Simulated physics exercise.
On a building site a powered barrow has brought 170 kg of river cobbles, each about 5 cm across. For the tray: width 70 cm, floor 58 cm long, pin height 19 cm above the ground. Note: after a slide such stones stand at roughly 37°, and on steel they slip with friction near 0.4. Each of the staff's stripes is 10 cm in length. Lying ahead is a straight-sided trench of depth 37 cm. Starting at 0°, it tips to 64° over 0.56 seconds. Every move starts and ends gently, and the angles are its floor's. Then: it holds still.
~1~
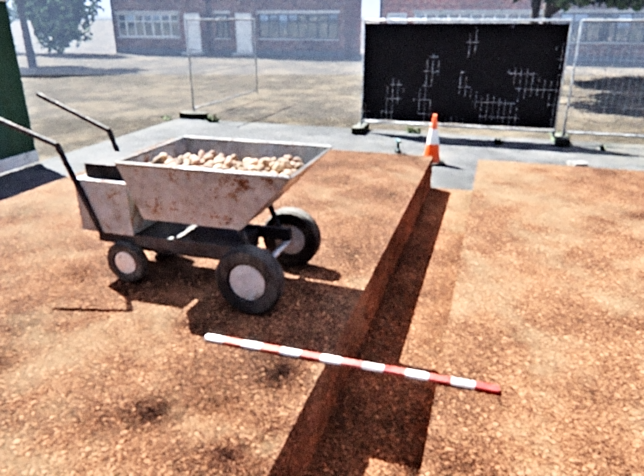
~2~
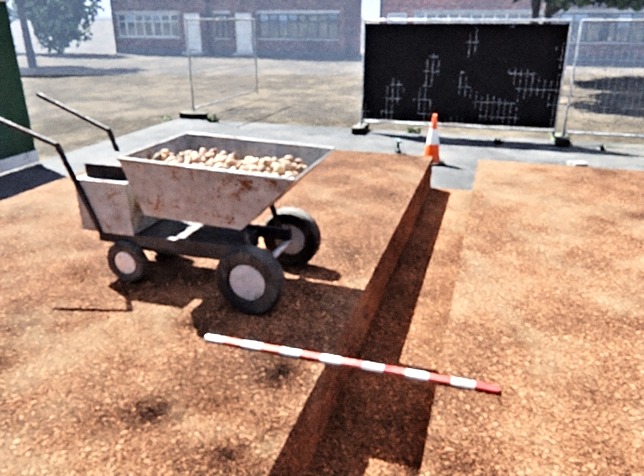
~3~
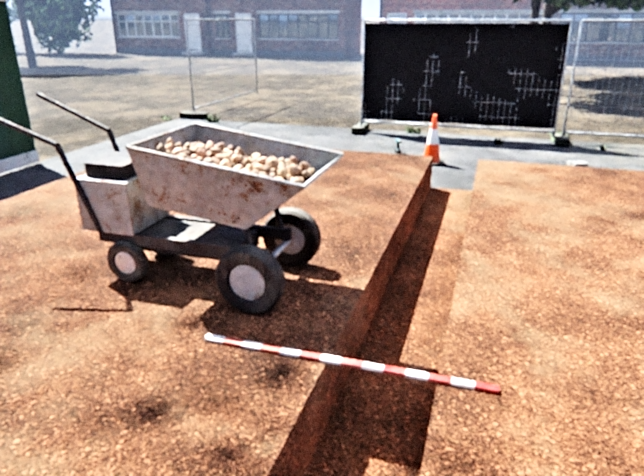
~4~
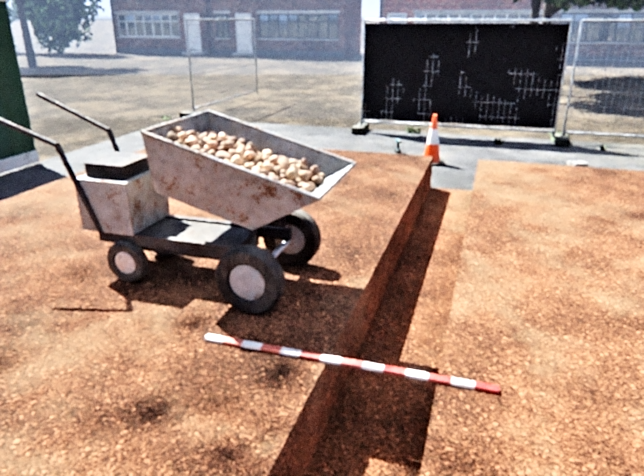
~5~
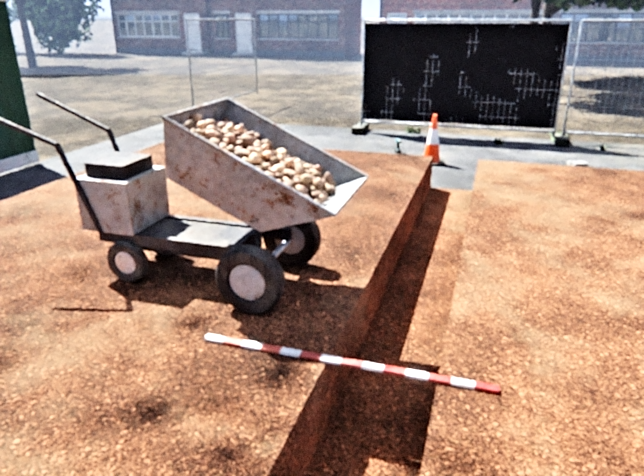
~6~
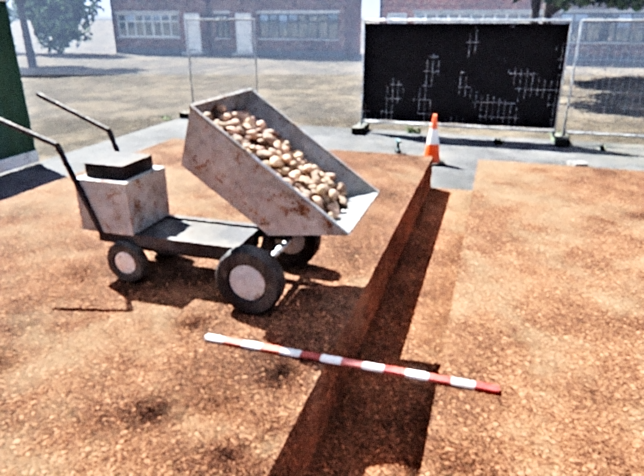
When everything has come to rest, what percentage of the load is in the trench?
About 74 per cent.
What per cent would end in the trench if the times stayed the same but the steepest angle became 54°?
In that case near 60 per cent.
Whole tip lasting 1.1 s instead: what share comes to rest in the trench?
I'd put it at roughly 90 per cent.
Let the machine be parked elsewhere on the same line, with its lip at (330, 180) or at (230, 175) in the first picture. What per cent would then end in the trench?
It'd be around 40 per cent and after that around 90 per cent.
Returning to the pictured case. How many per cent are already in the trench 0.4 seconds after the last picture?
Close to 15 per cent at that time.
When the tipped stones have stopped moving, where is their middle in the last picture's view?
The tipped stones centre close to (426, 350).
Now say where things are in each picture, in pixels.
The tray is at 0°, its lip at (290, 178); the top of the load is at (225, 160), in the first frame.
Lip at (294, 180), floor tilted 2°, highest stones at (213, 157), in the second frame.
The tray is at 8°, its lip at (305, 187); the top of the load is at (200, 148), in the third frame.
The tray is at 16°, its lip at (320, 199); the top of the load is at (207, 138), in the fourth frame.
The tray is at 25°, its lip at (335, 215); the top of the load is at (218, 126), in the fifth frame.
The tray is at 35°, its lip at (349, 234); the top of the load is at (239, 118), in the sixth frame.
Then, 0.1 s after the last picture the floor is at 54°, 100 % in the tray; the foremost stones are at (359, 238).
Then, 0.4 s after the last picture the floor is at 64°, 85 % in the tray, 15 % in the trench; the foremost stones are at (433, 320).
Then, 0.7 s after the last picture the floor is at 64°, 20 % in the tray, 54 % in the trench, 26 % past the trench; the foremost stones are at (586, 321).
Then, 2.7 s after the last picture the floor is at 64°, 0 % in the tray, 74 % in the trench, 26 % past the trench; the foremost stones are past the picture's edge.
